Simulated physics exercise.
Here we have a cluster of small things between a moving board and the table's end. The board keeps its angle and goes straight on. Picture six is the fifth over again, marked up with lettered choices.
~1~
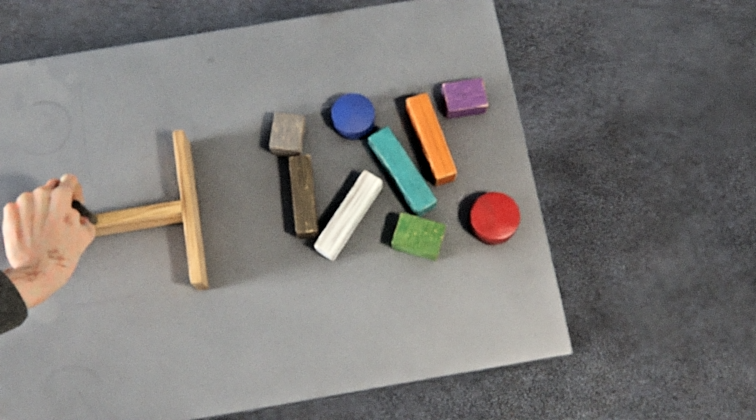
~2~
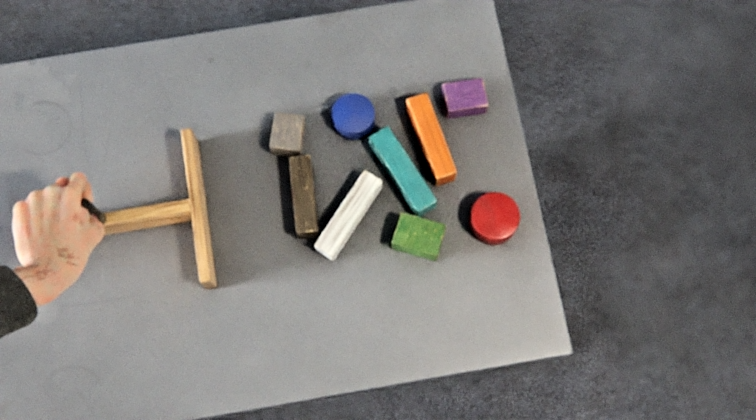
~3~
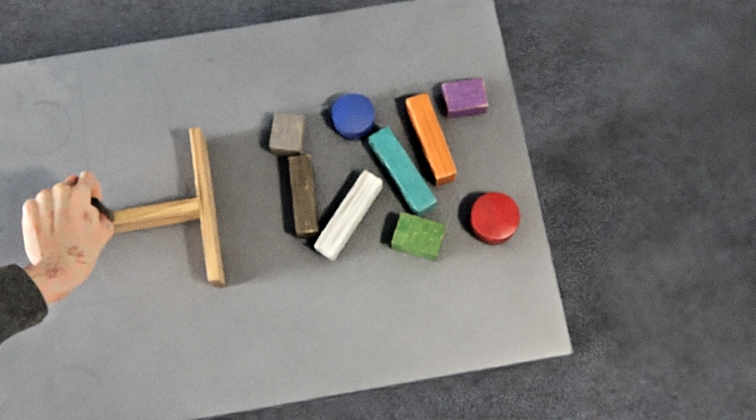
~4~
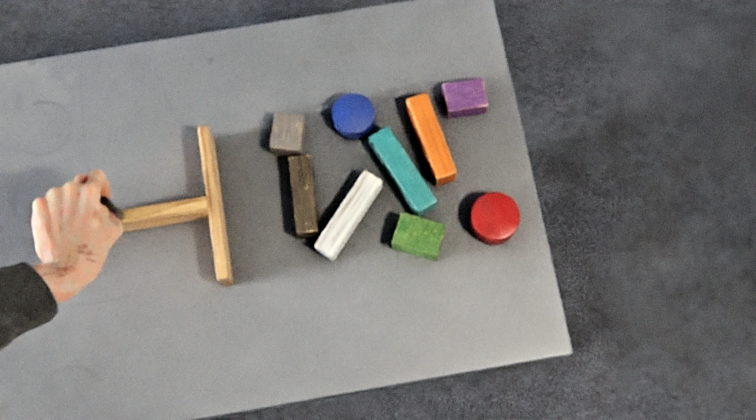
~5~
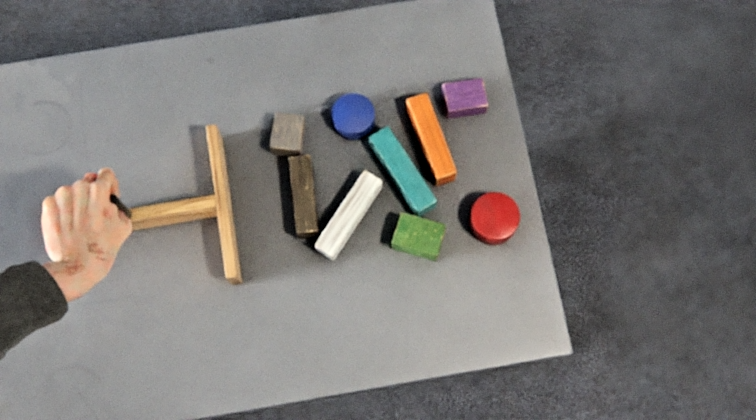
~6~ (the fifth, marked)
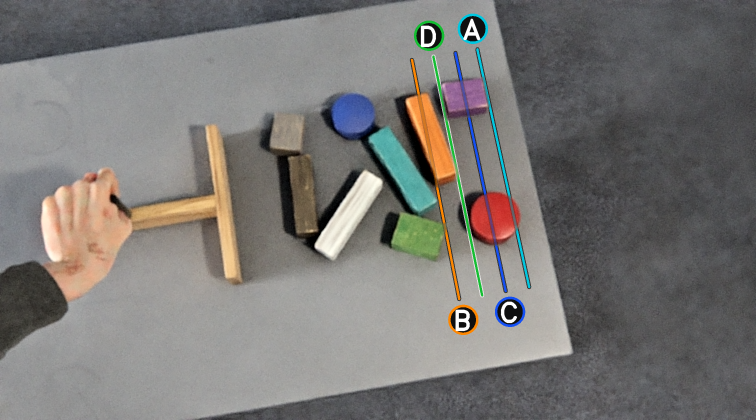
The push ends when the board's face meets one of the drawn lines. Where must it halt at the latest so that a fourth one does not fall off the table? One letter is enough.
No farther than D.
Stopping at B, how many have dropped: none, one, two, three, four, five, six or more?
Two.
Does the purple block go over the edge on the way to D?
Yes.
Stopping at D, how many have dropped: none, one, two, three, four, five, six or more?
By then, three.
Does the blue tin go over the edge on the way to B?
No.
On the marked copy, A at (502, 164); B at (435, 175); C at (480, 168); D at (457, 172).
With D. Early on, board (306, 185); grey block (318, 128); white stick (357, 218).
Further on, board (392, 171); purple block (497, 96); red tin (519, 215).
At the end, board (455, 161); orange stick over the edge; red tin over the edge; three fallen.
As for the rest, A drops seven; B is within the limit but short; C drops six.
